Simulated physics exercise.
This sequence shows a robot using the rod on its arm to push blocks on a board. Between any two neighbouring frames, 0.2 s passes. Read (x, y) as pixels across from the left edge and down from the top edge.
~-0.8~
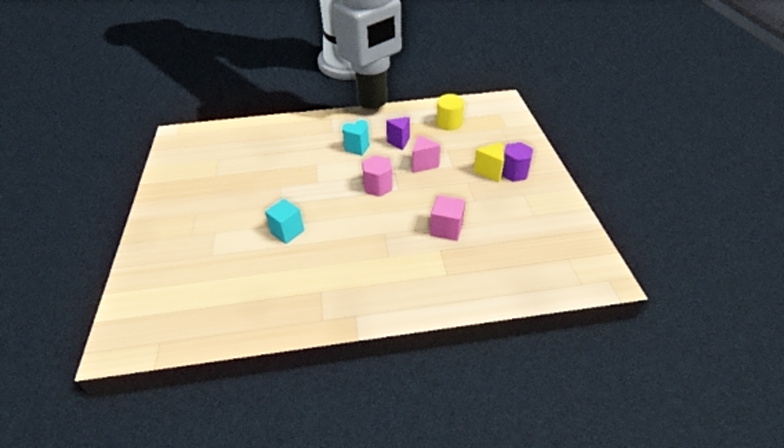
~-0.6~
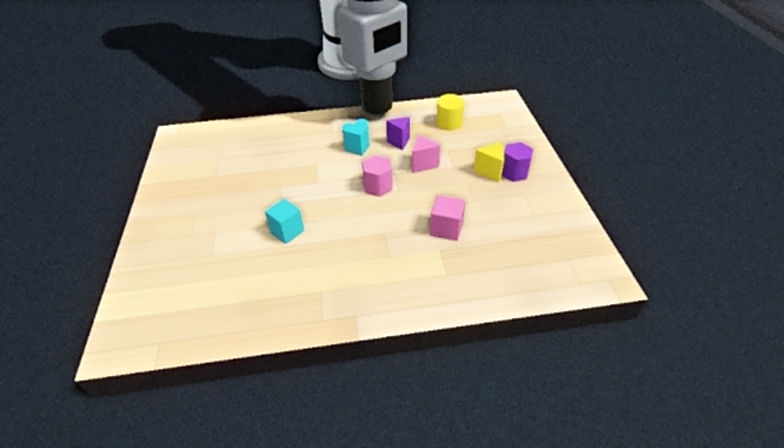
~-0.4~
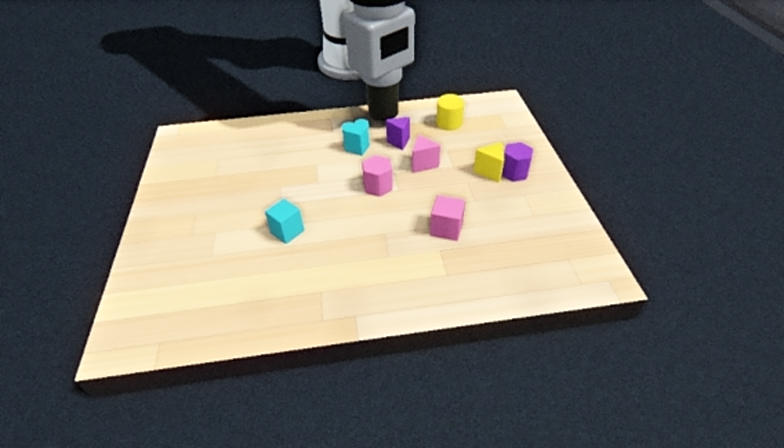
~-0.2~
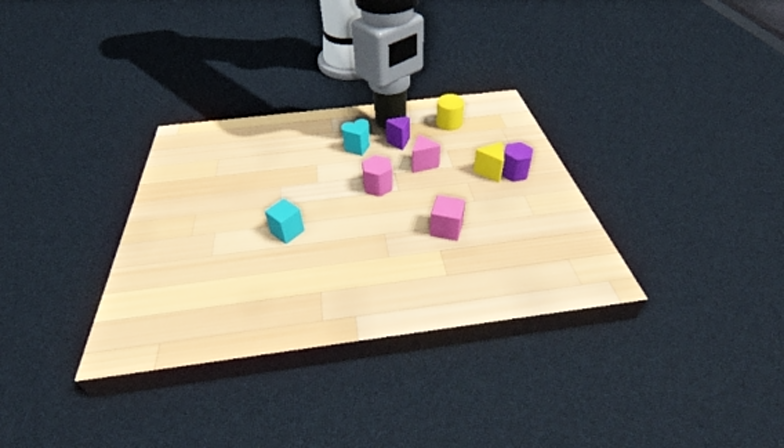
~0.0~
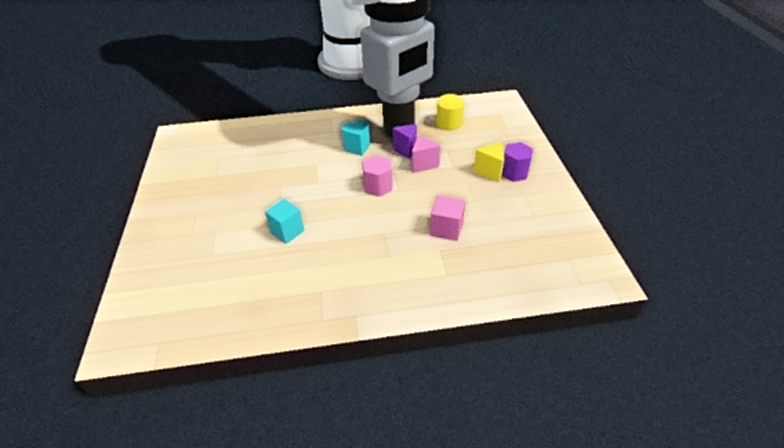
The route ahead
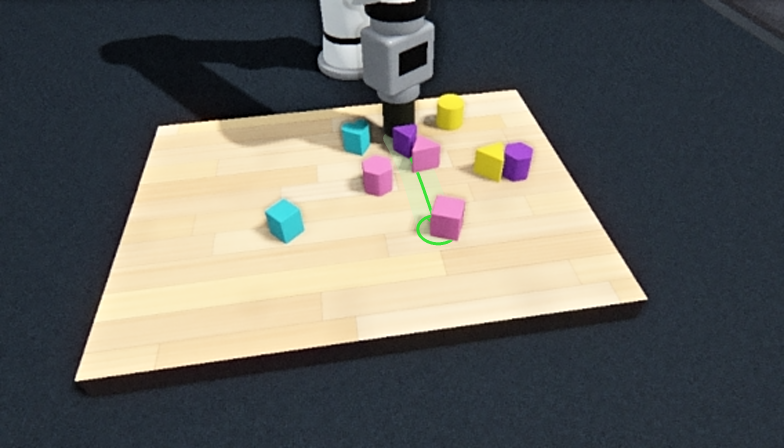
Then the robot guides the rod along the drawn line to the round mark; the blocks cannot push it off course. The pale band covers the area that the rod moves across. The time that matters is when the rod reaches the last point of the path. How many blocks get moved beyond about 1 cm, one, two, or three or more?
The result: Three blocks or more.
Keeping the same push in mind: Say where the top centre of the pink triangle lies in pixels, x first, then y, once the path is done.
It is going to be at (450, 158).
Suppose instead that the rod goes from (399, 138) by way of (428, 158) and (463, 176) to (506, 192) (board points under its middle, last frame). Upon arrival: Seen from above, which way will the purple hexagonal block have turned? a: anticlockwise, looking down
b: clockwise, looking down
Option a.
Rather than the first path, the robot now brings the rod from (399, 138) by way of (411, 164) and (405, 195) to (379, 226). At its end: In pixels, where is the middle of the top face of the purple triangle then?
For the centre of its top, I'd go with (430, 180).
Drawn move, from (399, 138) through (420, 178) to (437, 229).
What follows on the original path. One third of the way, rod (414, 156); purple triangle (425, 157), turned 20° anticlockwise; pink triangle (443, 155), turned 15° anticlockwise.
Two thirds of the way, rod (426, 186); purple triangle (443, 187), turned 25° anticlockwise; pink triangle (450, 158), turned 25° anticlockwise.
At the end, rod (438, 220); pink hexagonal block still; purple triangle (466, 217), turned 35° anticlockwise; pink triangle (450, 158), turned 25° anticlockwise; pink square piece (462, 235).
